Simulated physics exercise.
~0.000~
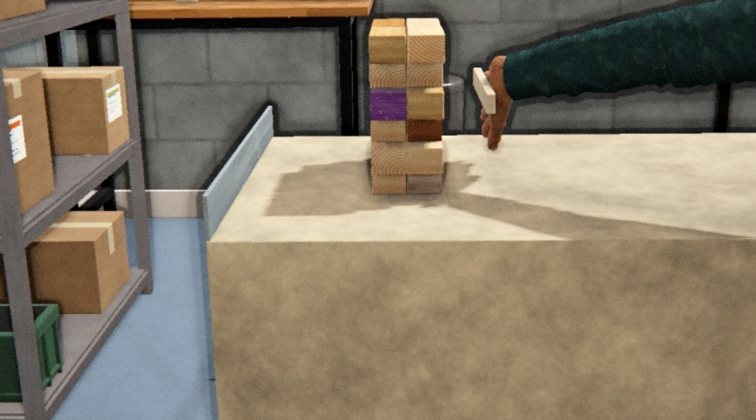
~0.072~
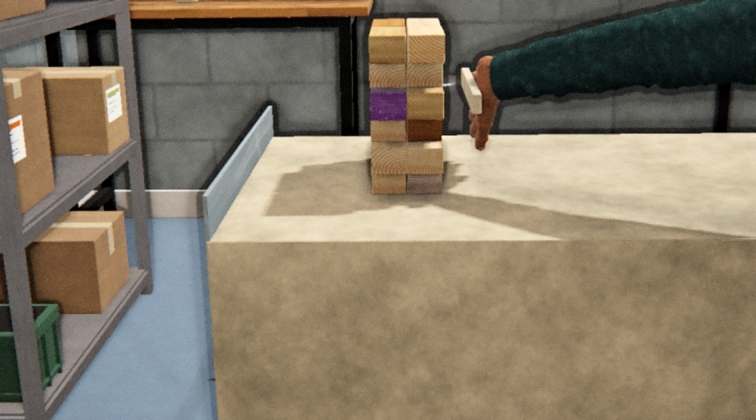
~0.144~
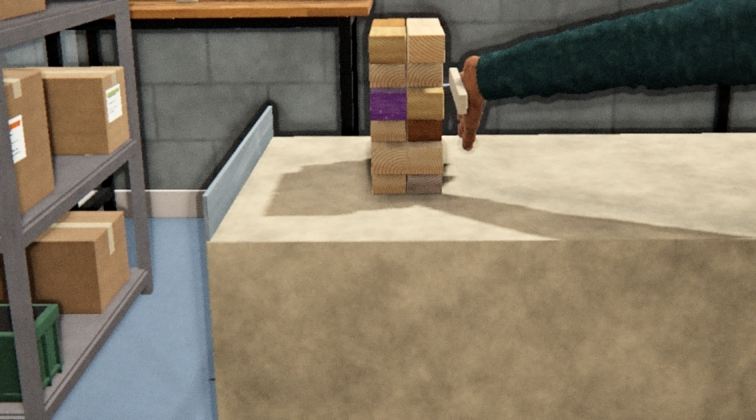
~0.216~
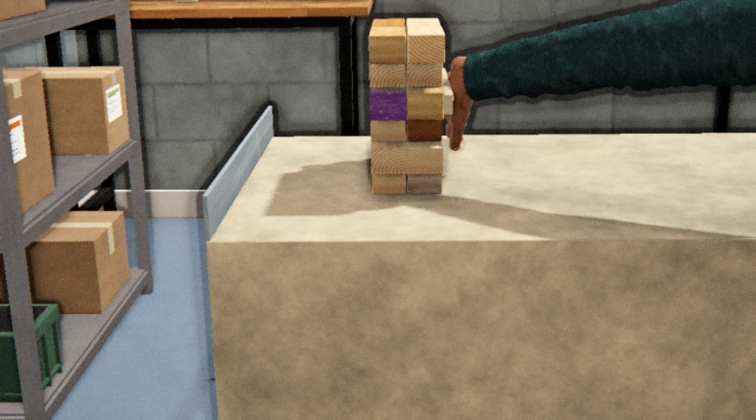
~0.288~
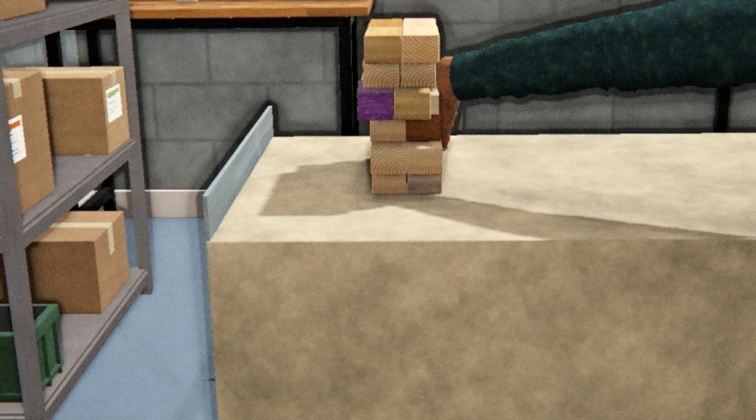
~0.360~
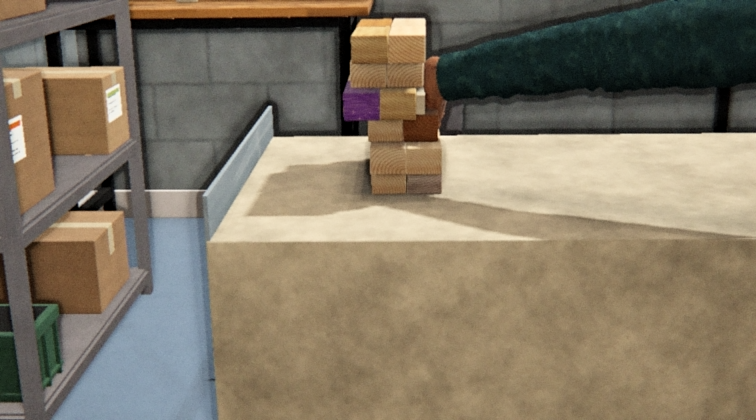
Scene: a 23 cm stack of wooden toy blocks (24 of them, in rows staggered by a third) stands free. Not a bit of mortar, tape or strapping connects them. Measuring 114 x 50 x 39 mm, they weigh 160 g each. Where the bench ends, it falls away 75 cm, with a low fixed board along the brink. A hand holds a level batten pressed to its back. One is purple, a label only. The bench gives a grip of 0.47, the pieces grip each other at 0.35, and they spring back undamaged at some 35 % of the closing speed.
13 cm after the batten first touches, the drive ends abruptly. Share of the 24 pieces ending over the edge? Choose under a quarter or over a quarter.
It works out to less than a quarter of the lot.
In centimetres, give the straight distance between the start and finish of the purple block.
Purple - some 14 cm.
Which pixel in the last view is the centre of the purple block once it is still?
In the last picture it sits at roughly (328, 179).
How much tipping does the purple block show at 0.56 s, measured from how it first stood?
Close to 70° of tilt compared with the start.
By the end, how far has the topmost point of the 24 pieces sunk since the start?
About 8 cm.
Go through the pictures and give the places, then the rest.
In the first frame (we follow the side turned to the camera), batten (491, 104) 59 mm from the stack; purple block (388, 107); no piece has moved.
Batten (477, 104) 40 mm from the stack; purple block (388, 107), in the second frame.
Batten (463, 105) 21 mm from the stack; purple block (388, 107), in the third frame.
Batten (449, 105) 1 mm in; purple block (388, 107), in the fourth frame.
Batten (435, 105) 18 mm in; purple block (375, 107) displaced 19 mm; 12 stirred so far, in the fifth frame.
Batten (420, 105) 38 mm in; purple block (362, 107) displaced 37 mm; 14 stirred so far, in the sixth frame.
Around 0.56 s, none of the 24 blocks over the edge, 18 disturbed; purple block tipped 67°, 55 mm lower.
Around 0.86 s, none of the 24 blocks over the edge, 18 disturbed; purple block 12 cm lower.
Finally (1.5 s), 3 of the 24 blocks over the edge; purple block 12 cm lower. That is 12 per cent. Seen by the last camera, middles, purple block near (328, 179).
